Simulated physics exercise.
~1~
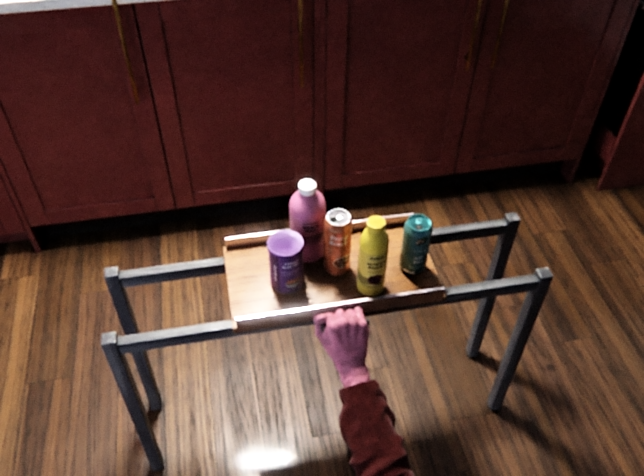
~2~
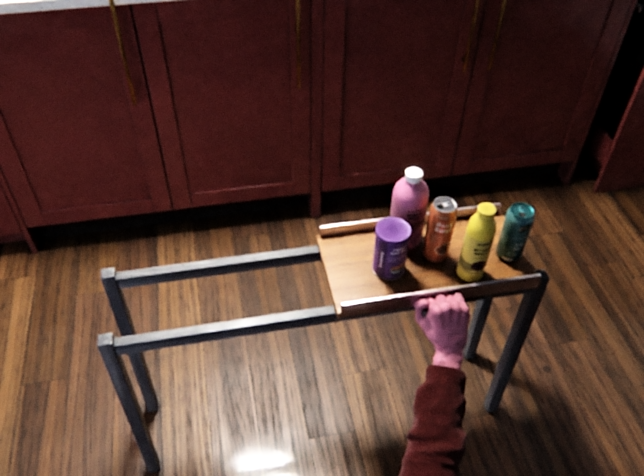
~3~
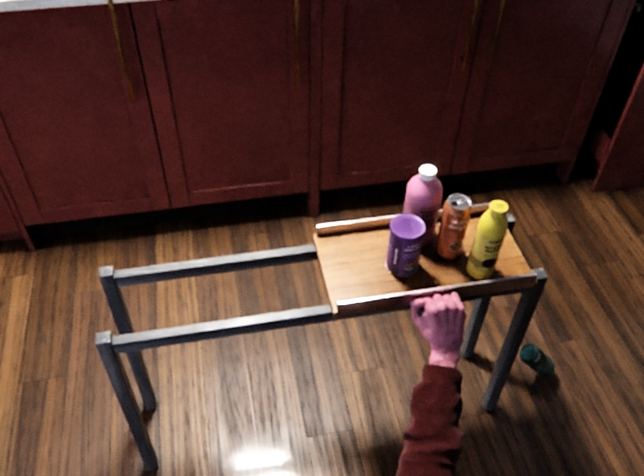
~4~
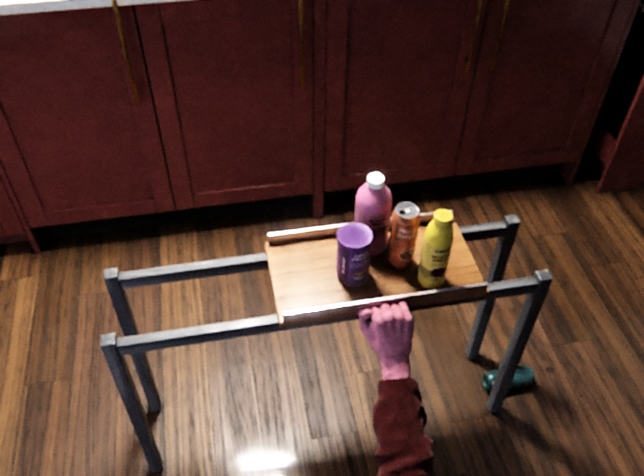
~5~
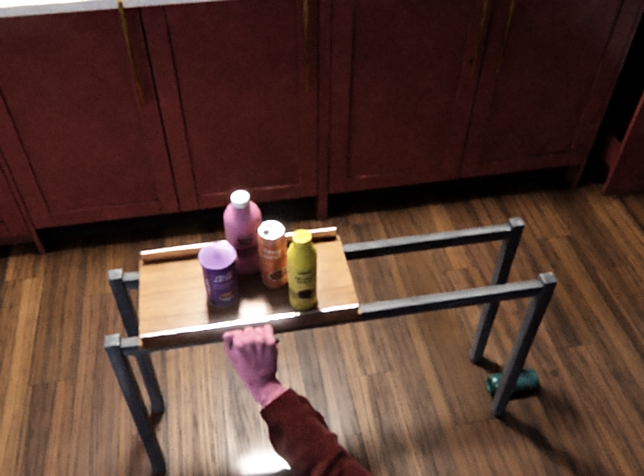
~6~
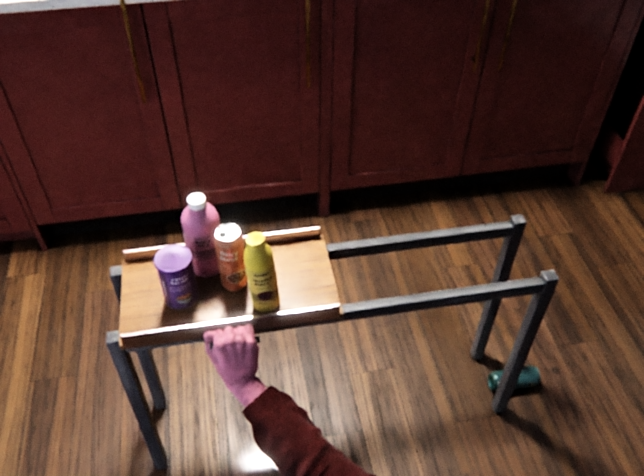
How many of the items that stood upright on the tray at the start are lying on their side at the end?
One of them is lying on its side at the end, the turquoise can, which is down on the floor.
A turquoise can tumbled off the open right end of a wooden tray as a hand slid it right along a metal frame; the hand then pushed the tray to the left end, the other four items still standing on it.
